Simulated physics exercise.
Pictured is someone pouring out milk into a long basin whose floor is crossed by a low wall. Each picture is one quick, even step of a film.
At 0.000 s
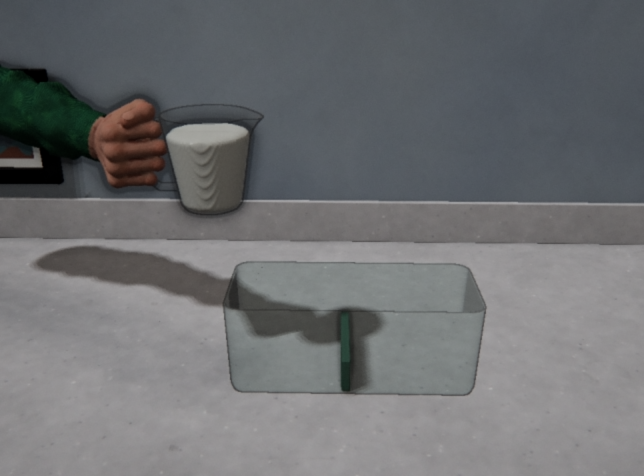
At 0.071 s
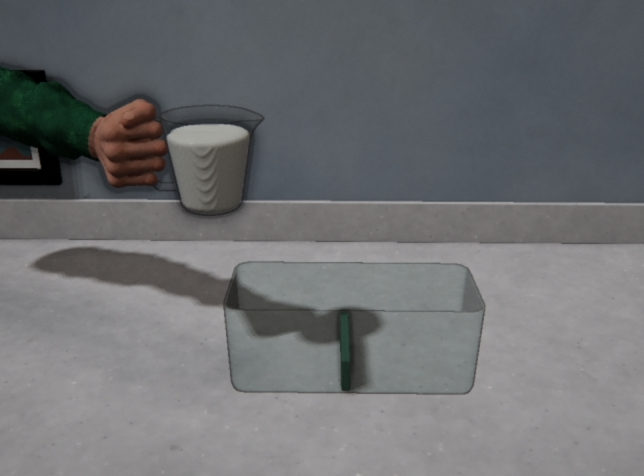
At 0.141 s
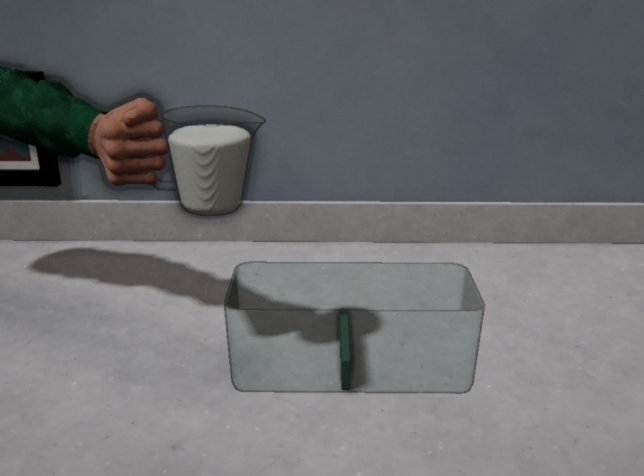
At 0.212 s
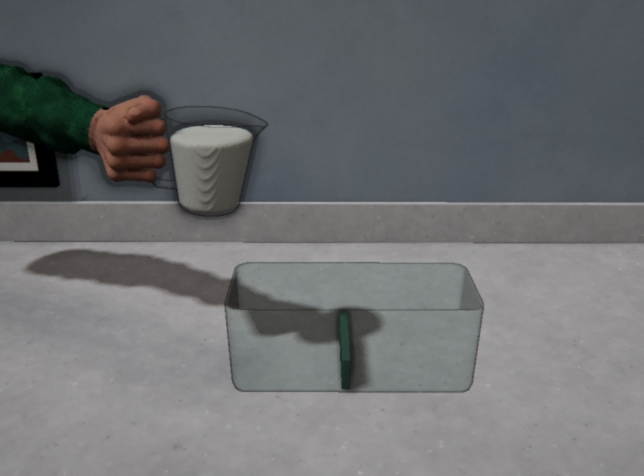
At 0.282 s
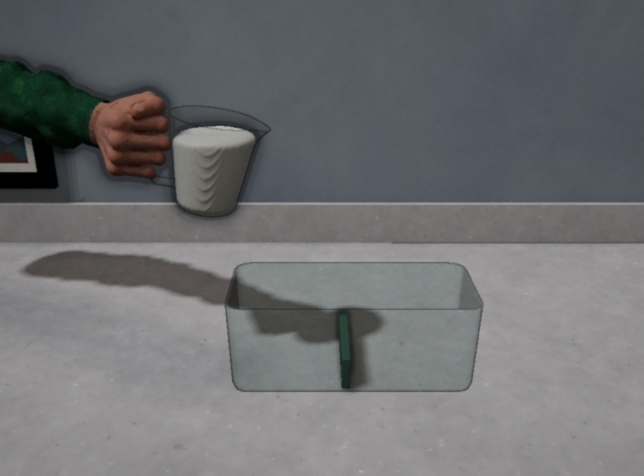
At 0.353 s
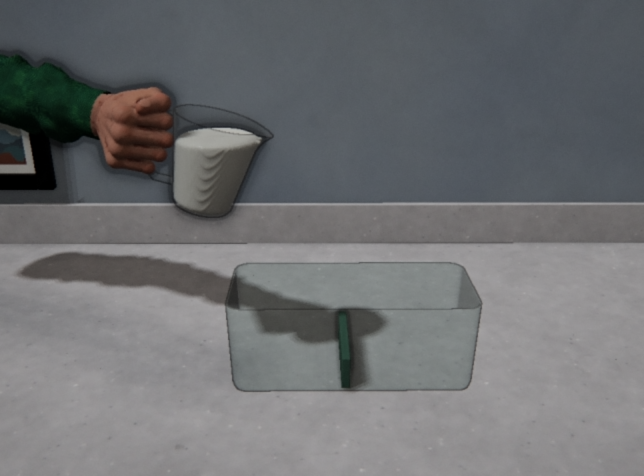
In this clip, a hand in a green sleeve holds a clear jug of white liquid above and to the left of a long transparent basin with a low green divider, gradually tilting the jug slightly to the right.
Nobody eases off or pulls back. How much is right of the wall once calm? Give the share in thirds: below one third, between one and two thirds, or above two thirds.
Once it settles, the part right of the wall is below a third, I'd say.
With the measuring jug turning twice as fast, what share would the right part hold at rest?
Some 5 per cent.
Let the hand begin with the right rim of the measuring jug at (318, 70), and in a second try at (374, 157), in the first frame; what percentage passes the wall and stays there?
You'd see around 90 per cent, and then around 95 per cent.
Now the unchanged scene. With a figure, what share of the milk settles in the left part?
85 % or thereabouts.
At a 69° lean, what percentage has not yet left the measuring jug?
Roughly 70 percent.
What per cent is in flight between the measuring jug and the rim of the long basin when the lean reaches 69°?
20 per cent.
A moment on, the measuring jug is tipped part way and 72 per cent is still to pour, 8 is left of the wall and 0 right of it.
Next, the measuring jug is tipped right over and 12 per cent is still to pour, 61 is left of the wall and 10 right of it.
Then the measuring jug is tipped right over and 0 per cent is still to pour, 85 is left of the wall and 12 right of it.
Later the measuring jug is tipped right over and 0 per cent is still to pour, 85 is left of the wall and 12 right of it.
Finally, 85 per cent lies left of the wall, 12 right of it and 2 outside.
